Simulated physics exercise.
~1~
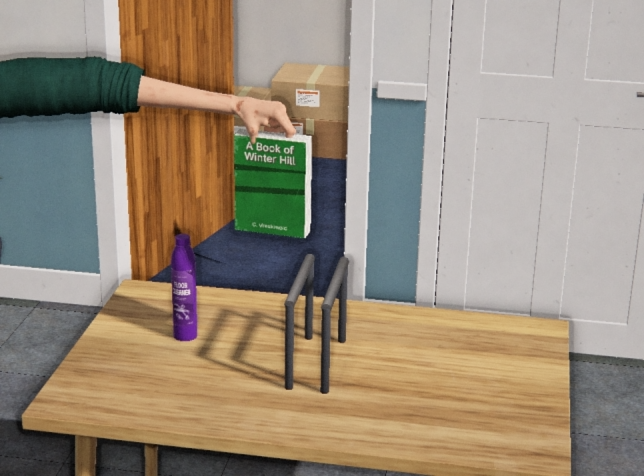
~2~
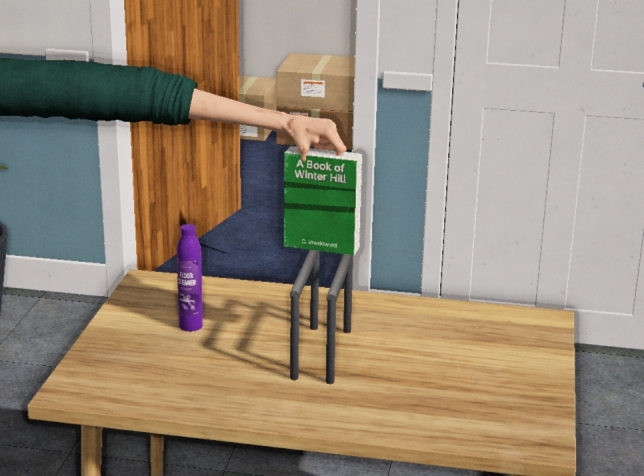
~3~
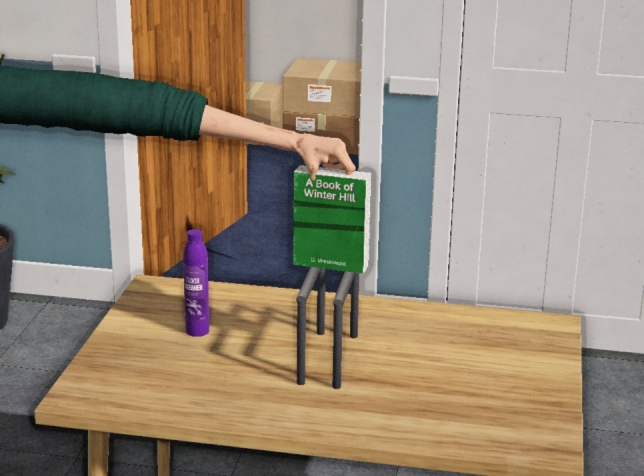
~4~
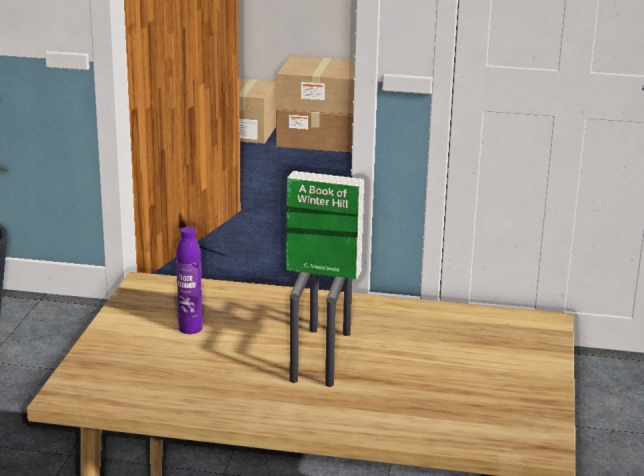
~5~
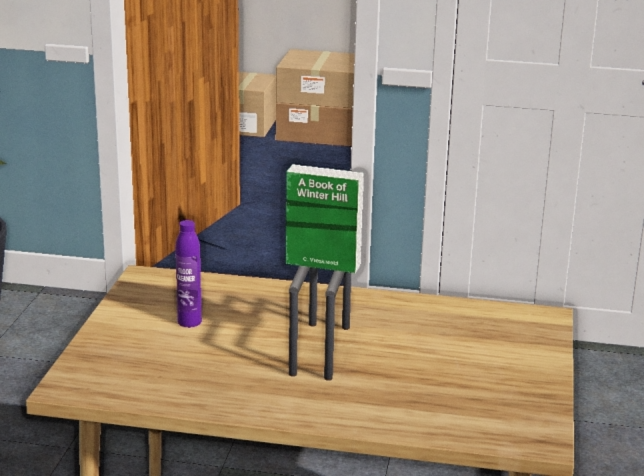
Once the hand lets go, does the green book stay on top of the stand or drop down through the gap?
The green book stays on top of the stand. It remains upright there after the hand withdraws.
The video shows a hand in a green sleeve moving a green book rightward and lowering it upright onto a dark stand on a wooden table beside a purple bottle. The hand lets go and withdraws, and the book stays resting on top.
